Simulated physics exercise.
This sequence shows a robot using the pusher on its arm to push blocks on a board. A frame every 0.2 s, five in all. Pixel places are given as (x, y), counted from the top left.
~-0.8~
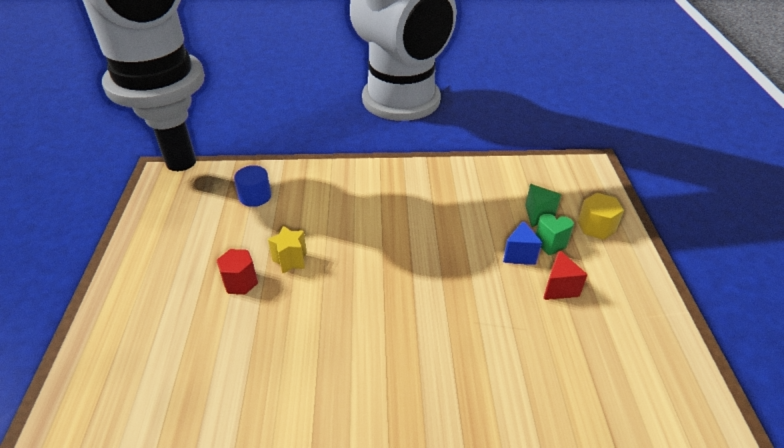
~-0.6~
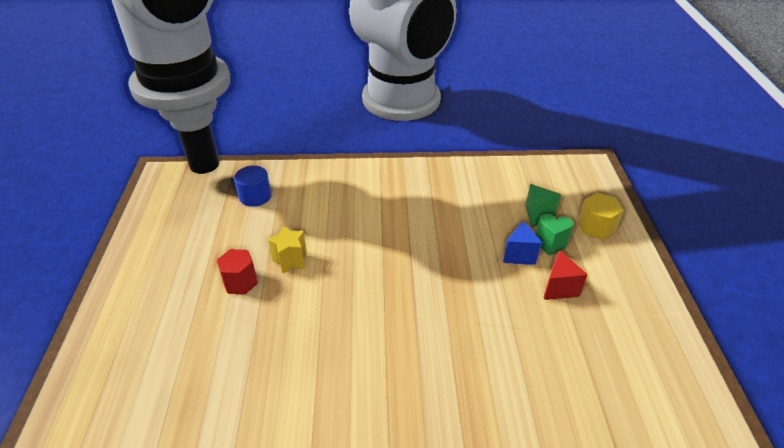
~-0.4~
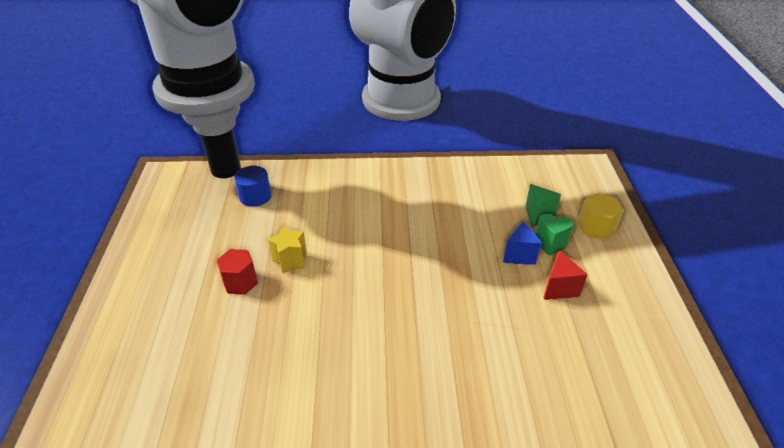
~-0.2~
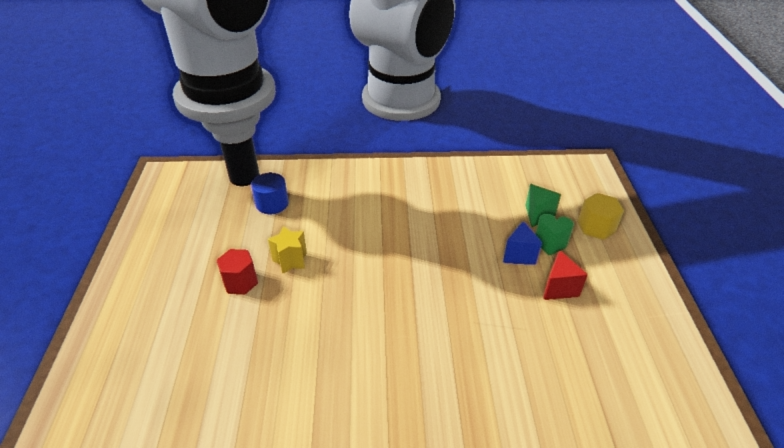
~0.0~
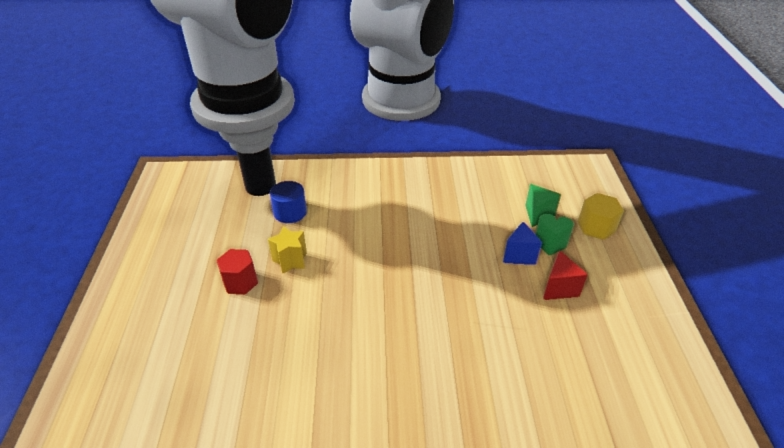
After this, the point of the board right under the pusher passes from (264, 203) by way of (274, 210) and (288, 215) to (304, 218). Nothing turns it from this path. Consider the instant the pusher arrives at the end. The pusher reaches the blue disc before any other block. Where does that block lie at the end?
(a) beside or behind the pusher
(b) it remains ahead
The correct letter is b.
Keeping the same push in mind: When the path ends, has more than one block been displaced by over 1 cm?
That would be a no.
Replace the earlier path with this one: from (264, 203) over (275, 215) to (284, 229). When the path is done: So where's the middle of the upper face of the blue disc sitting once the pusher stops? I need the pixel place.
Top centre: (315, 204).
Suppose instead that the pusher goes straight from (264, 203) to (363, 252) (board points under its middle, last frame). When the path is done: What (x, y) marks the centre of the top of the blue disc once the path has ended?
So, by the moment the path ends, you'll find the top centre of the blue disc at (394, 218).
What follows on the original path. Halfway along, pusher (278, 198); blue disc (308, 199).
At the end, pusher (301, 202); blue disc (331, 204); yellow star block in place.
